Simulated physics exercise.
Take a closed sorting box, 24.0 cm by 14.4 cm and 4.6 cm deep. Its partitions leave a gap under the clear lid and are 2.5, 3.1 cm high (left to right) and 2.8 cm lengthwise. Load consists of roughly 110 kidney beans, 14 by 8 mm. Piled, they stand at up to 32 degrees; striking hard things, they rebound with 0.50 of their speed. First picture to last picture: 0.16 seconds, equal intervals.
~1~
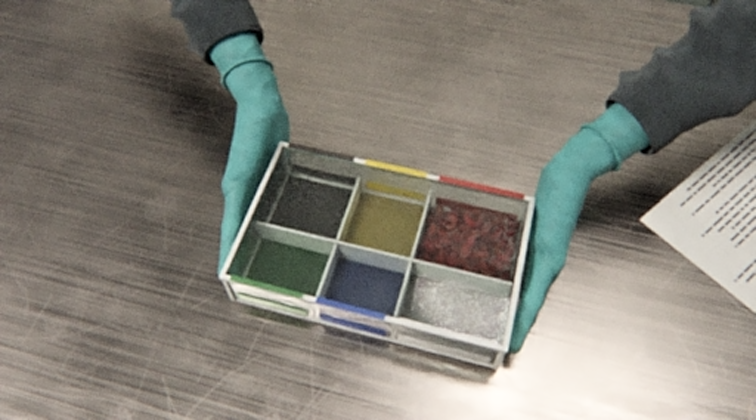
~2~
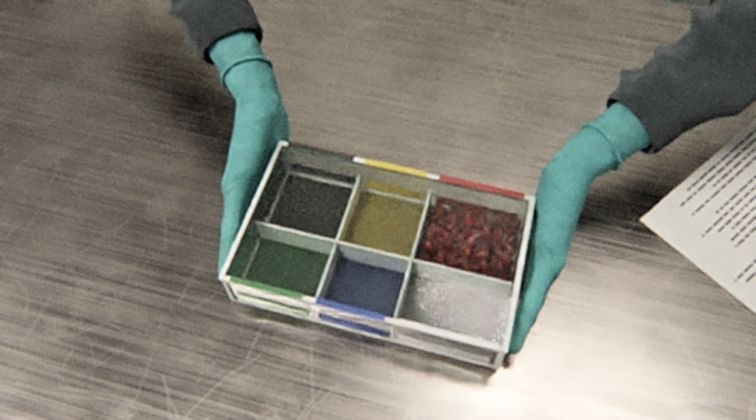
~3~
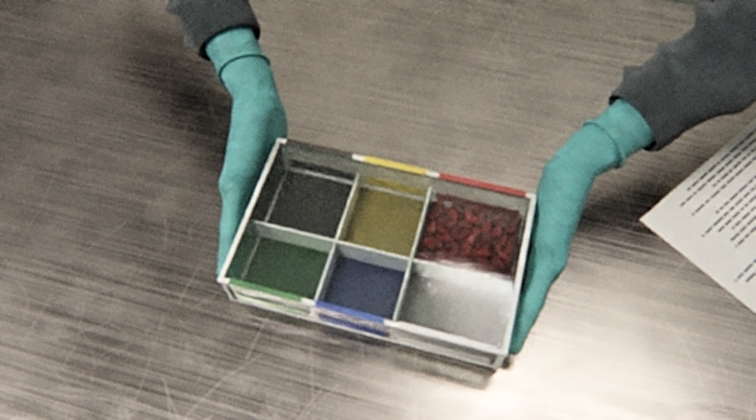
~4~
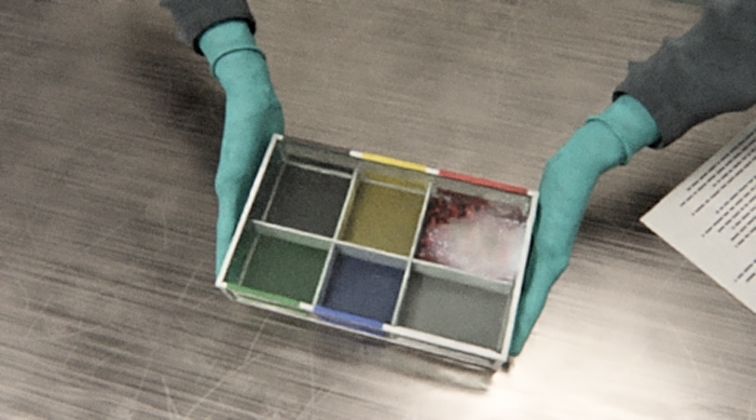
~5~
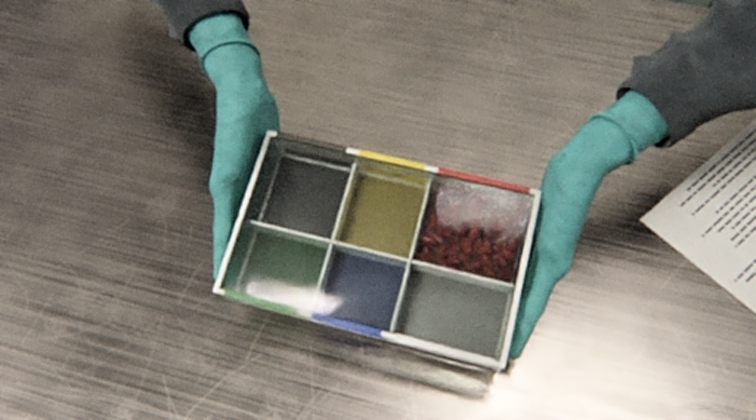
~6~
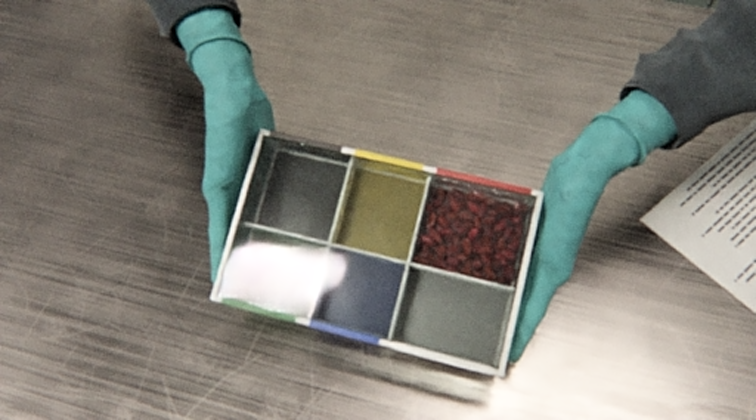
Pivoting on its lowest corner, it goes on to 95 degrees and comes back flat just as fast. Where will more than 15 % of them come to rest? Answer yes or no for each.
Red compartment: Yes, blue compartment: No, green compartment: No, yellow compartment: No, white compartment: Yes, black compartment: No.
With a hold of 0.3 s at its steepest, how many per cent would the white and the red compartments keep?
White 40, red 60.
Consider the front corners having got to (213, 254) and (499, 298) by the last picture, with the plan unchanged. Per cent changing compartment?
Estimate: Near 25 %.
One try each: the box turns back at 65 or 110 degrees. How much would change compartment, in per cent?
30 % and 70 %.
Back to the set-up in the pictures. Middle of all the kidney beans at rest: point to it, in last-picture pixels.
Centre at rest, approx.: (462, 274) px.
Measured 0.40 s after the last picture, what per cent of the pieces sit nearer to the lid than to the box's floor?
Roughly 70 percent of the pieces.
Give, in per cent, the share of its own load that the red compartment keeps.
Fraction kept: Approx. 70 %.
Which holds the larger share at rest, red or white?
That would be the red compartment.
Then, 0.40 s after the last picture, tilt 94 degrees; red 75 %, white 20 %.
Then, 0.66 s after the last picture, tilt 39 degrees; red 70 %, blue 5 %, white 30 %.
Then, 1.03 s after the last picture, tilt 0 degrees; red 65 %, blue 5 %, white 30 %.
In the end, red 65 %, blue 5 %, green 0 %, yellow 0 %, white 30 %, black 0 %.
